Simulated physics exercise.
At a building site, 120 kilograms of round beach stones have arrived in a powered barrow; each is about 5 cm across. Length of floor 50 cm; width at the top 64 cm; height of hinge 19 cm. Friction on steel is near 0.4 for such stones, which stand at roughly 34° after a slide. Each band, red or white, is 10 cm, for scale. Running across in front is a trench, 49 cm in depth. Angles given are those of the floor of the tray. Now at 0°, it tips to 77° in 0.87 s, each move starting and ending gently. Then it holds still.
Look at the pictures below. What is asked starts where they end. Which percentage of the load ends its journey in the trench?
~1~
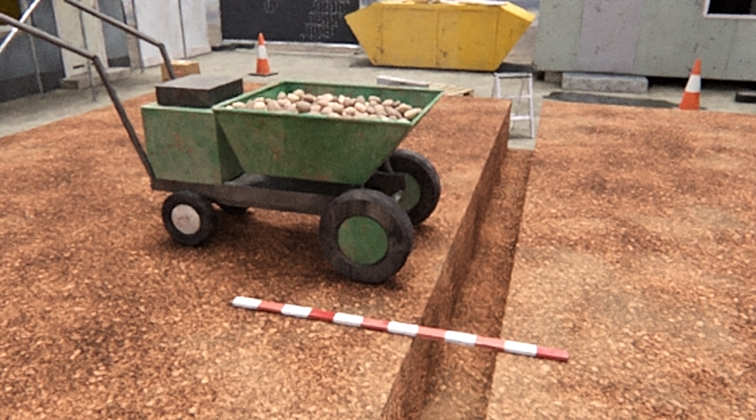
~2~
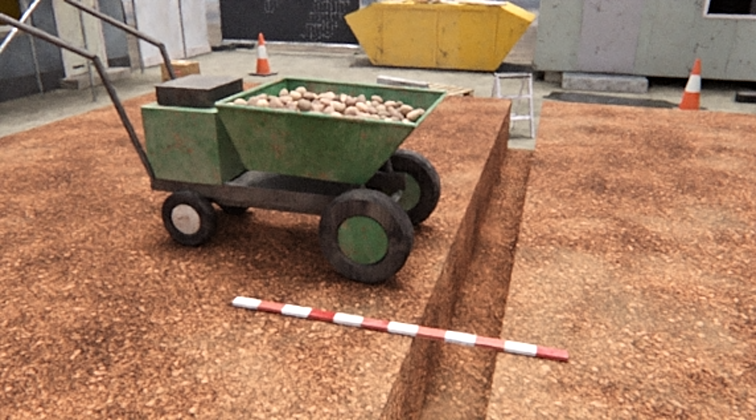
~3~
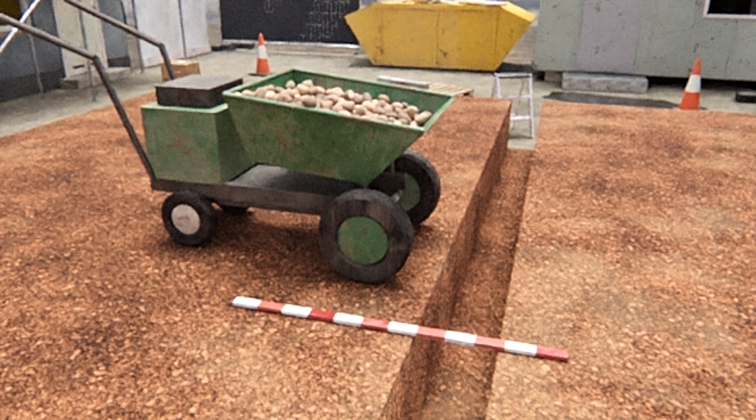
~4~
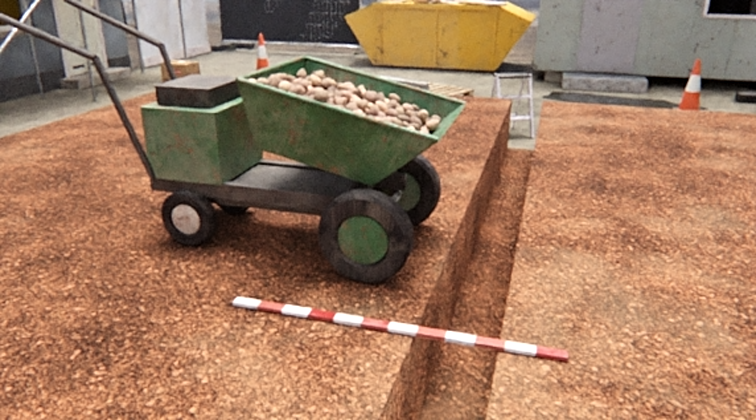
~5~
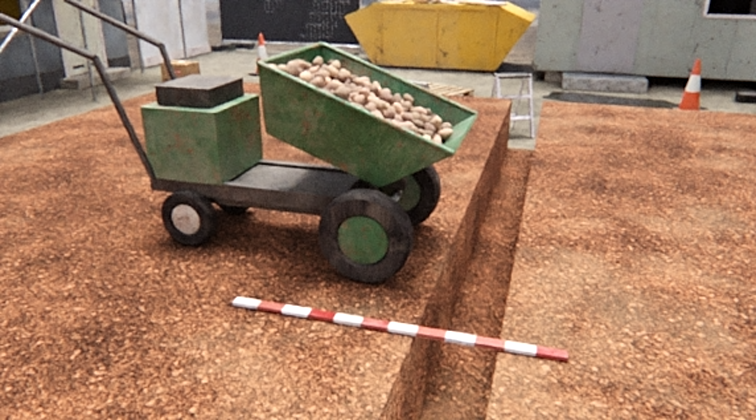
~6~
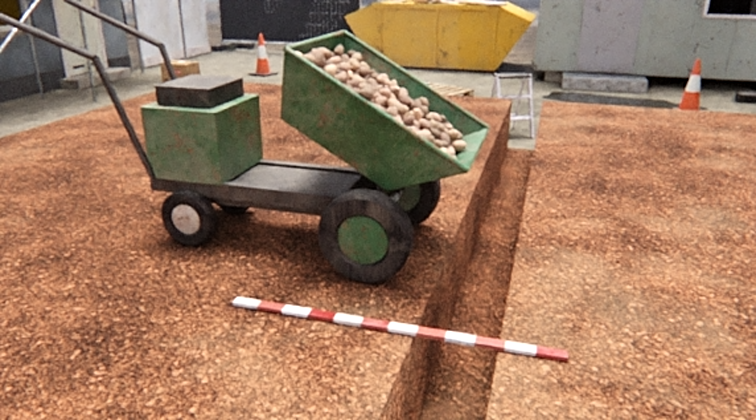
Roughly 21 per cent.
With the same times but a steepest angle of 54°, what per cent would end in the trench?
Then roughly 25 percent.
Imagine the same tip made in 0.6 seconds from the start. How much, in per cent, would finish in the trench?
With that timing, about 15 per cent.
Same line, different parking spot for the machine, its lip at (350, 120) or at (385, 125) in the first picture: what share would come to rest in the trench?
I'd expect close to 80 per cent at the first and 40 per cent at the second.
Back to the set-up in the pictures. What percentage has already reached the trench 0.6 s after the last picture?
Roughly 5 percent of the load.
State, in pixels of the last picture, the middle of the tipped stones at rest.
Their middle lands near (576, 271).
Then, 0.3 s after the last picture the floor is at 65°, 100 % in the tray; the foremost stones are at (504, 223).
Then, 0.6 s after the last picture the floor is at 77°, 51 % in the tray, 3 % in the trench, 46 % past the trench; the foremost stones are at (629, 276).
Then, 1.0 s after the last picture the floor is at 77°, 8 % in the tray, 11 % in the trench, 81 % past the trench; the foremost stones are past the picture's edge.
Then, 2.9 s after the last picture the floor is at 77°, 0 % in the tray, 21 % in the trench, 79 % past the trench; the foremost stones are past the picture's edge.
